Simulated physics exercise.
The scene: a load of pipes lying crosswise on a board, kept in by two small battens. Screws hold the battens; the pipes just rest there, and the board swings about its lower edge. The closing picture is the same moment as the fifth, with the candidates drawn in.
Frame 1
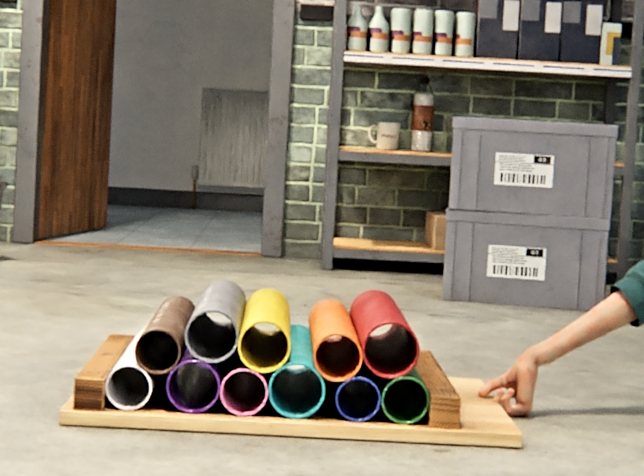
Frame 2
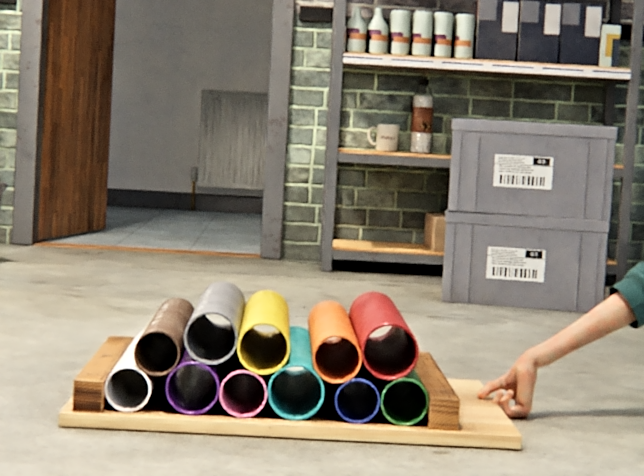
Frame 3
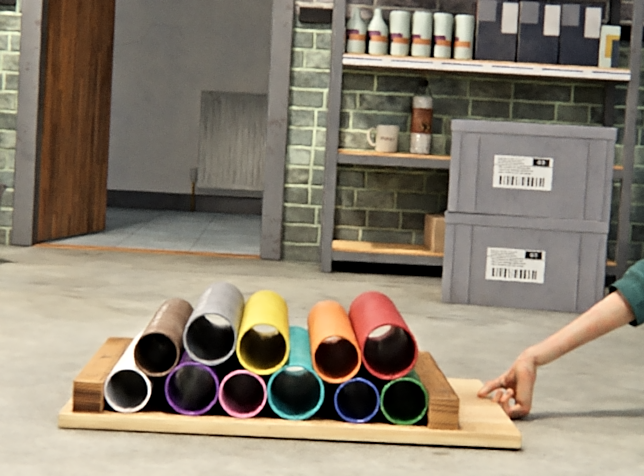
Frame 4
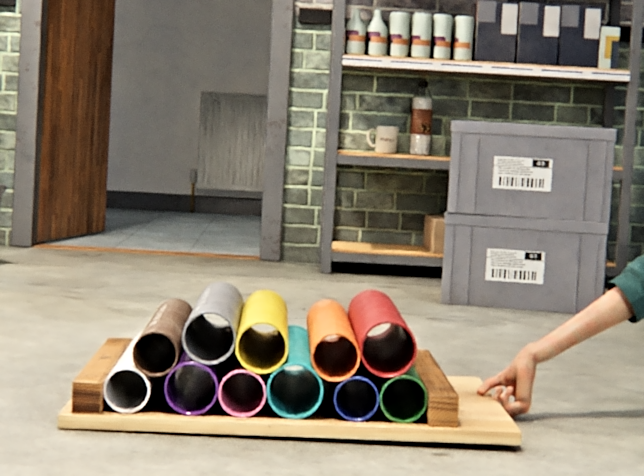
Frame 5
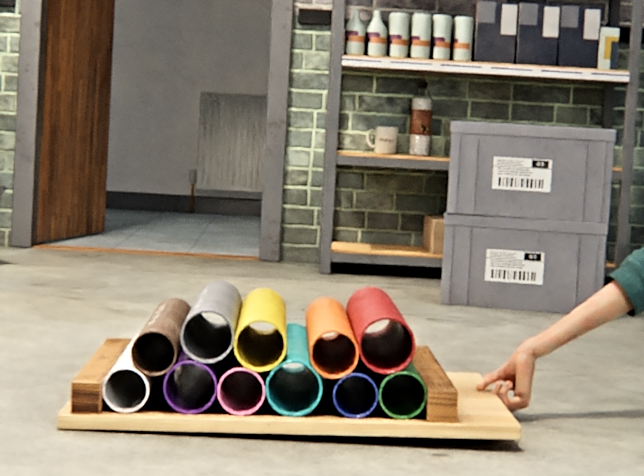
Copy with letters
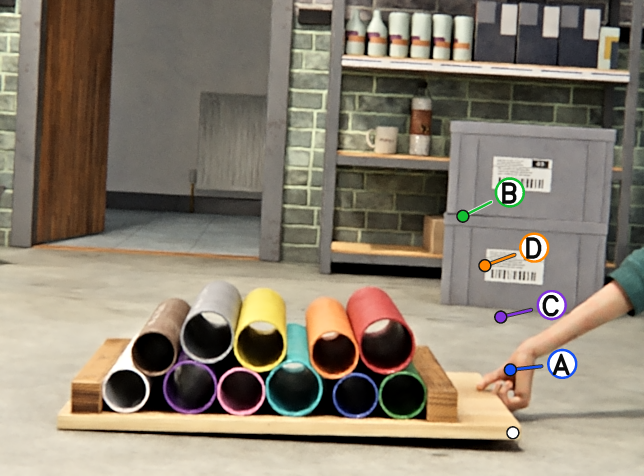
A hand at the right held the end of a wooden board stacked with colourful pipes between two small battens, and slowly raised that end very slightly while the pipes stayed in place.
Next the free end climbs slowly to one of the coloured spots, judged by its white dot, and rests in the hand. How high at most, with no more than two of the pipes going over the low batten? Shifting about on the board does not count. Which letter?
Stop at C.
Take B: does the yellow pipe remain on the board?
The yellow pipe: No.
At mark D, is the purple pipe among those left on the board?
The purple pipe: Yes.
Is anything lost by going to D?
Yes, at D.
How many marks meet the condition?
Two of them.
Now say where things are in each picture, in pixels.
Blue pipe (358, 399); green pipe (405, 400); orange pipe (338, 357), in the first frame.
Orange pipe (337, 359); yellow pipe (264, 348), in the second frame.
Board (291, 387); blue pipe (357, 400); green pipe (404, 402); pink pipe (243, 394), in the third frame.
Board (290, 385); white pipe (127, 390); purple pipe (192, 389), in the fourth frame.
Board (290, 383); white pipe (126, 389); purple pipe (191, 387), in the fifth frame.
On the marked copy, A at (510, 370); B at (463, 216); C at (501, 317); D at (485, 265); the white dot at (513, 433).
Taking C. A third of the way, board at 13°.
Two thirds of the way, board at 16°.
When it is over, board at 16°, one over the low batten (brown).
As for the rest, A none over the low batten; B five over the low batten; D five over the low batten.
